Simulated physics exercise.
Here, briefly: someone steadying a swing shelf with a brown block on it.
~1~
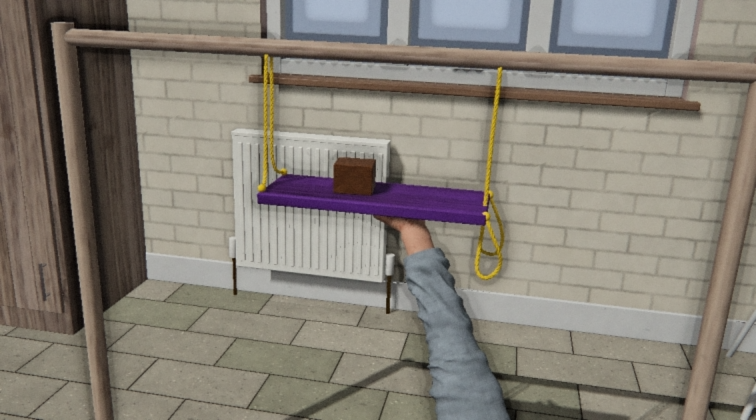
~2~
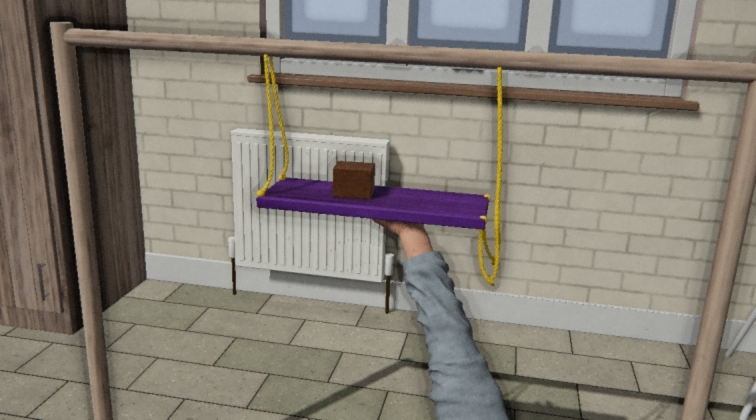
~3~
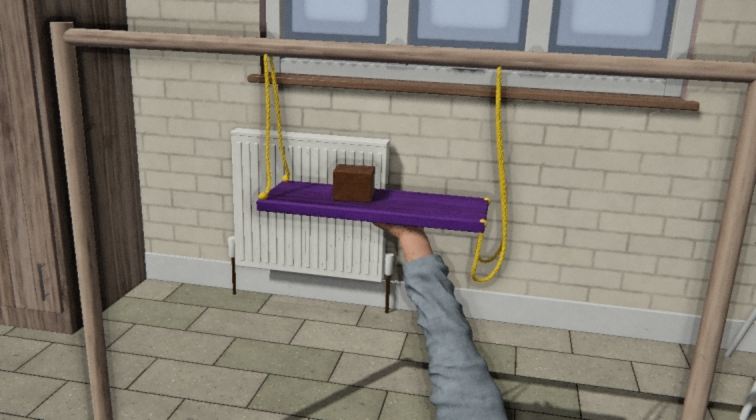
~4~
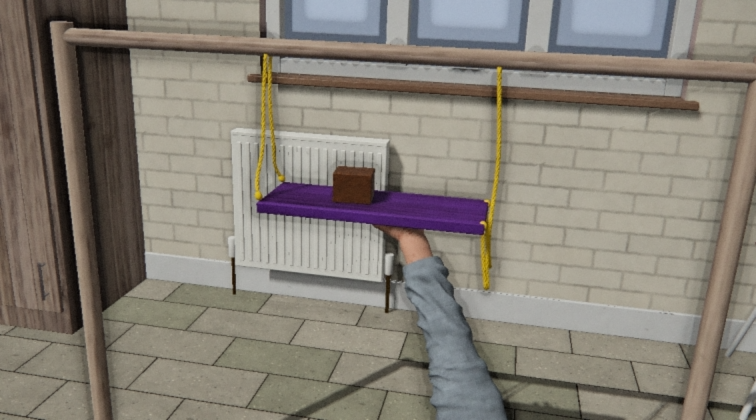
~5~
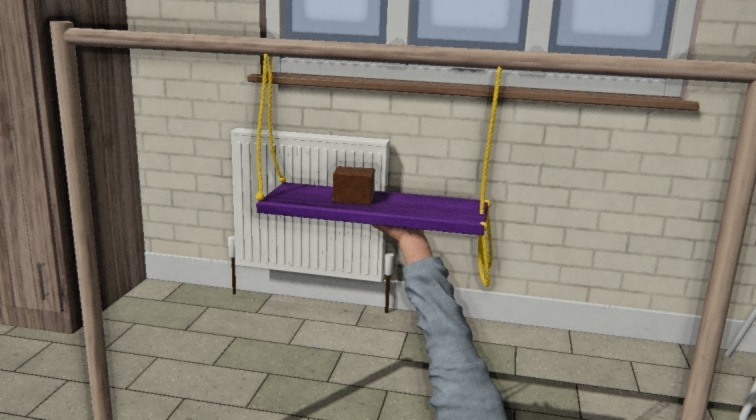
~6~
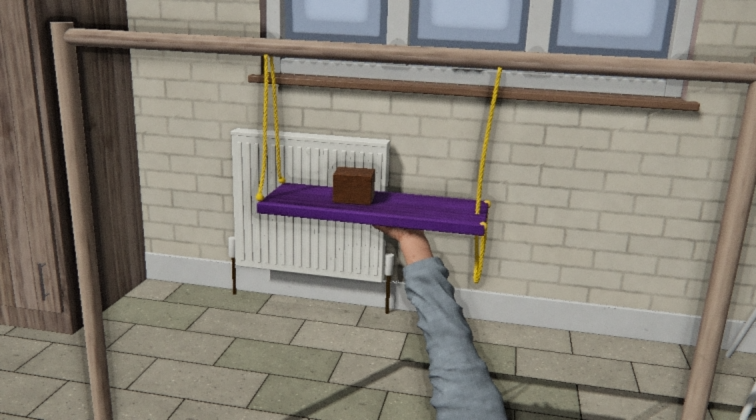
A purple swing shelf carrying a brown block left of its middle sinks very slightly, then stays nearly still, as a grey-sleeved arm reaches up from below and keeps a hand under it. Yellow cords run from a wooden bar to both ends, before a white radiator, pale brick wall and window above paving. The right cord's slack loop sways and narrows, the left cords shift slightly, and the view stays fixed.
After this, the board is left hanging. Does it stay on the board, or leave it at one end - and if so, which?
It leaves at the right end.
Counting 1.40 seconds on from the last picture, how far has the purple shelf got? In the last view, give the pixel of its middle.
Position at that moment: Near (341, 265).
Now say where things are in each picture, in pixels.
Brown block (355, 176); purple shelf (368, 210), in the first picture.
Brown block (354, 180), in the second picture.
Brown block (354, 183), in the third picture.
Brown block (354, 185); purple shelf (367, 219), in the fourth picture.
Brown block (354, 185), in the fifth picture.
Brown block (354, 186); purple shelf (367, 220); left shoelaces almost straight; right shoelaces slack, hanging in a loop, in the sixth picture.
Then, 0.78 s after the last picture, board tipped 41° down to the right; block on the floor.
Then, 1.40 s after the last picture, board tipped 38° down to the right; block on the floor.
At rest, board tipped 39° down to the right; block on the floor. The brown block goes off on the right.
